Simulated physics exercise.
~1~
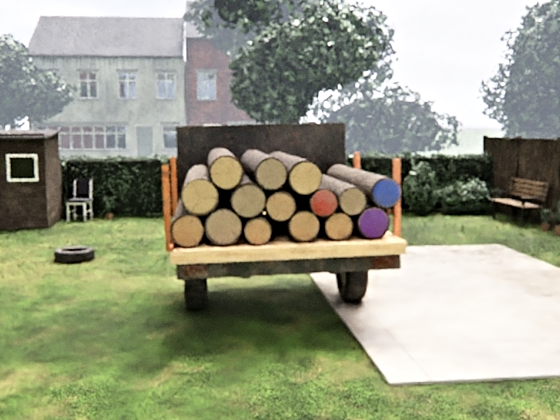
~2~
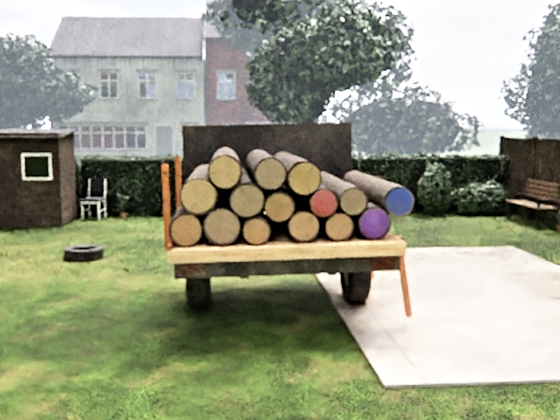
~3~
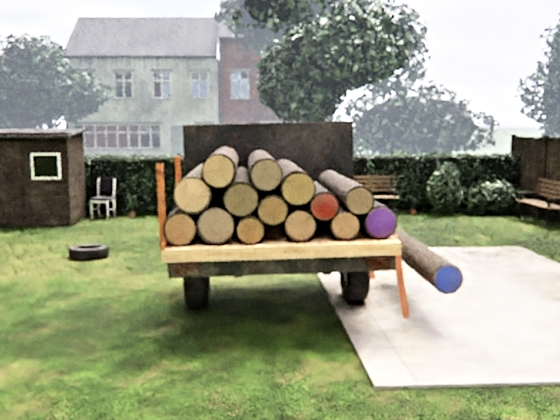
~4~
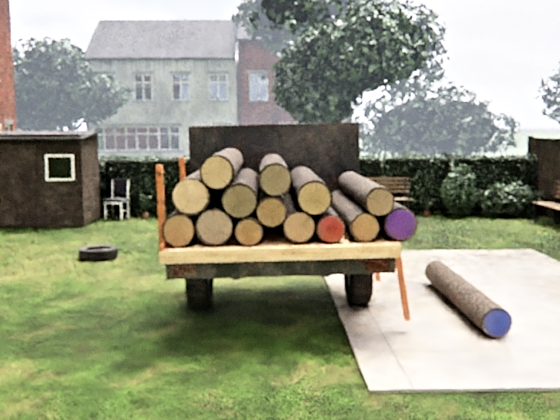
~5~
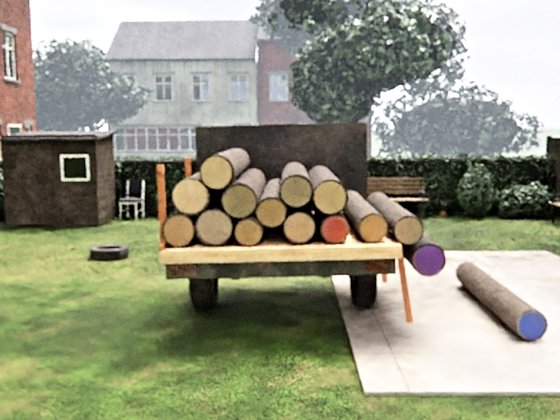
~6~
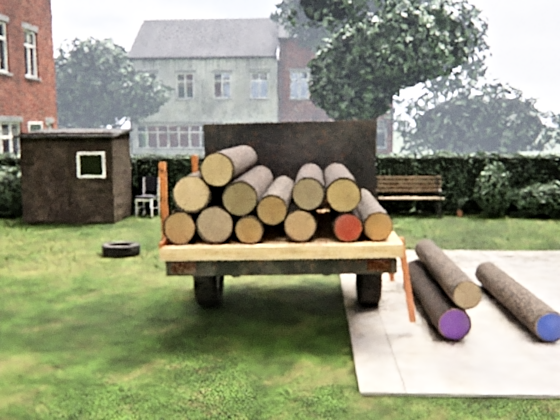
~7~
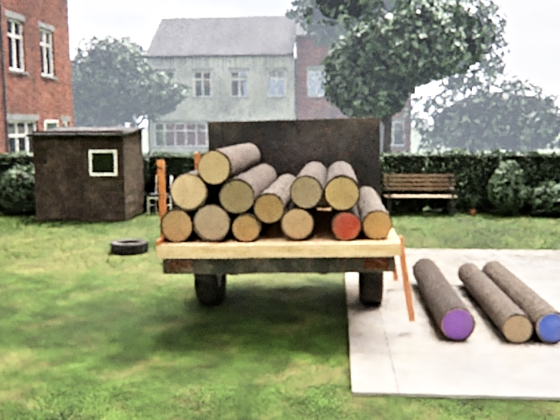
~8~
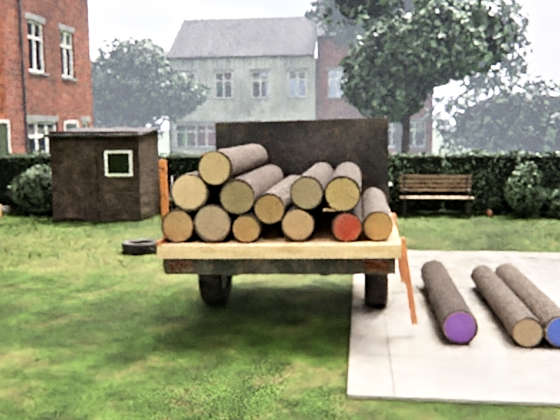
On a lawn, trailer posts swing down and three logs roll off right, the rest staying.
